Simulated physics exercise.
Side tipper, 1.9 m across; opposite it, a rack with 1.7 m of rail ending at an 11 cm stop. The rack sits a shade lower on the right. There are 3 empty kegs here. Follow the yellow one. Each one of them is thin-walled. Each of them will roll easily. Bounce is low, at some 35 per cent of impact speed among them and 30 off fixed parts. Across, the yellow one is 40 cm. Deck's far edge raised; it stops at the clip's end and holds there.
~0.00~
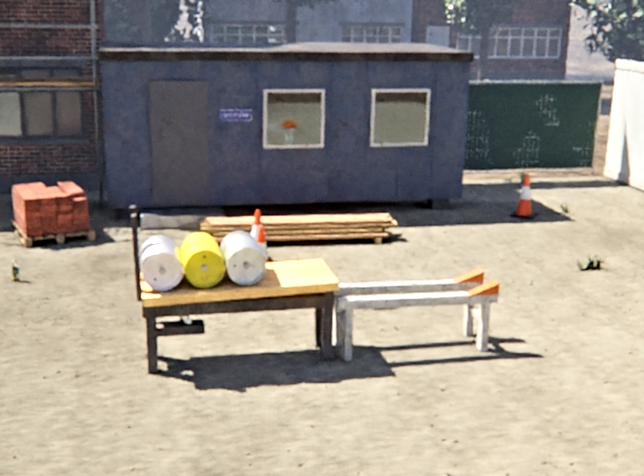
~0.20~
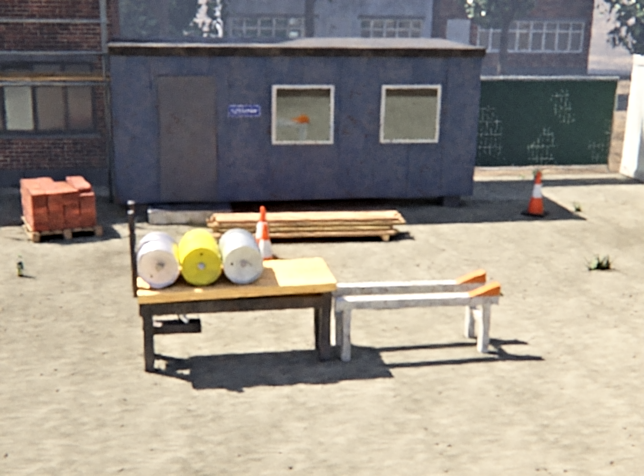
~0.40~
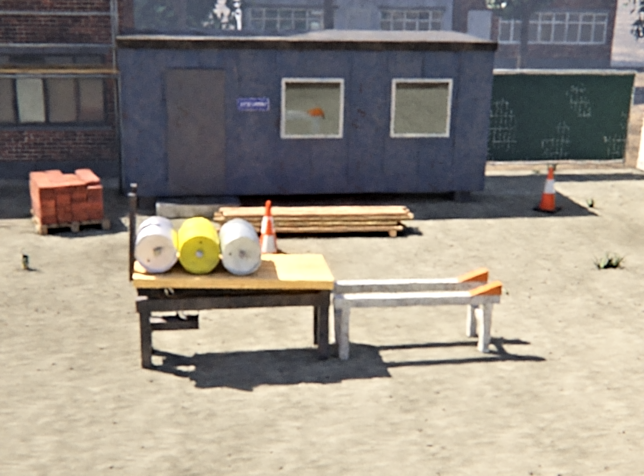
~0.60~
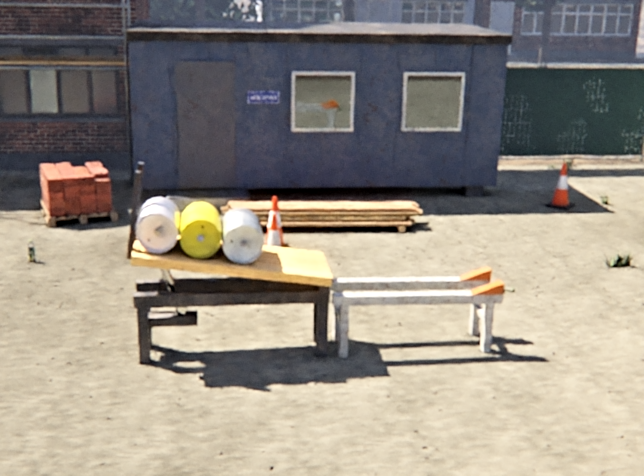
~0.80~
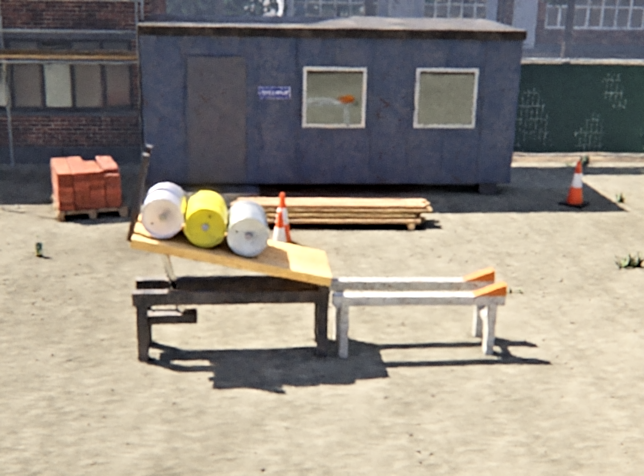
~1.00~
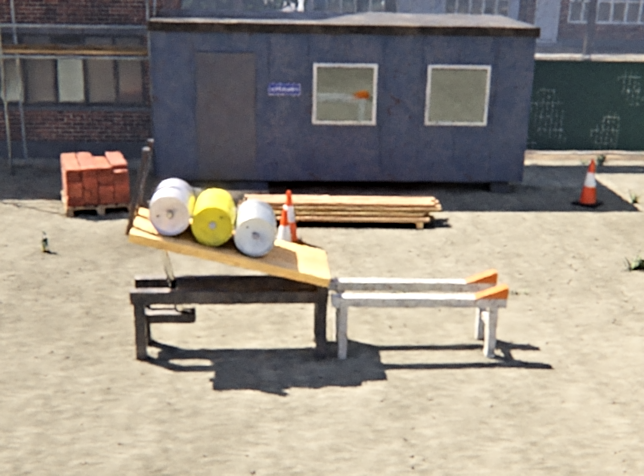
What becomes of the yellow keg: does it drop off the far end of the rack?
Yellow keg: Past the stop.
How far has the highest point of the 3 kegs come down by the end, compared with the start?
About 85 cm.
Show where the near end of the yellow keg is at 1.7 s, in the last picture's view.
Position: About (282, 243).
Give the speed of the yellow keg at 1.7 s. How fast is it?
Roughly 1.5 m/s.
Then, 1.7 s in, yellow is on the deck, 50 cm from the hinge, rolling right; 0 of 3 over the stop.
Then, 2.5 s in, yellow is on the rack, 100 cm from the rack's far end, rolling right; 0 of 3 over the stop.
Then, 3.5 s in, yellow is beyond the stop and falling; 2 of 3 over the stop.
In the end (6.7 s), yellow is over the stop, on the ground; 3 of 3 over the stop.
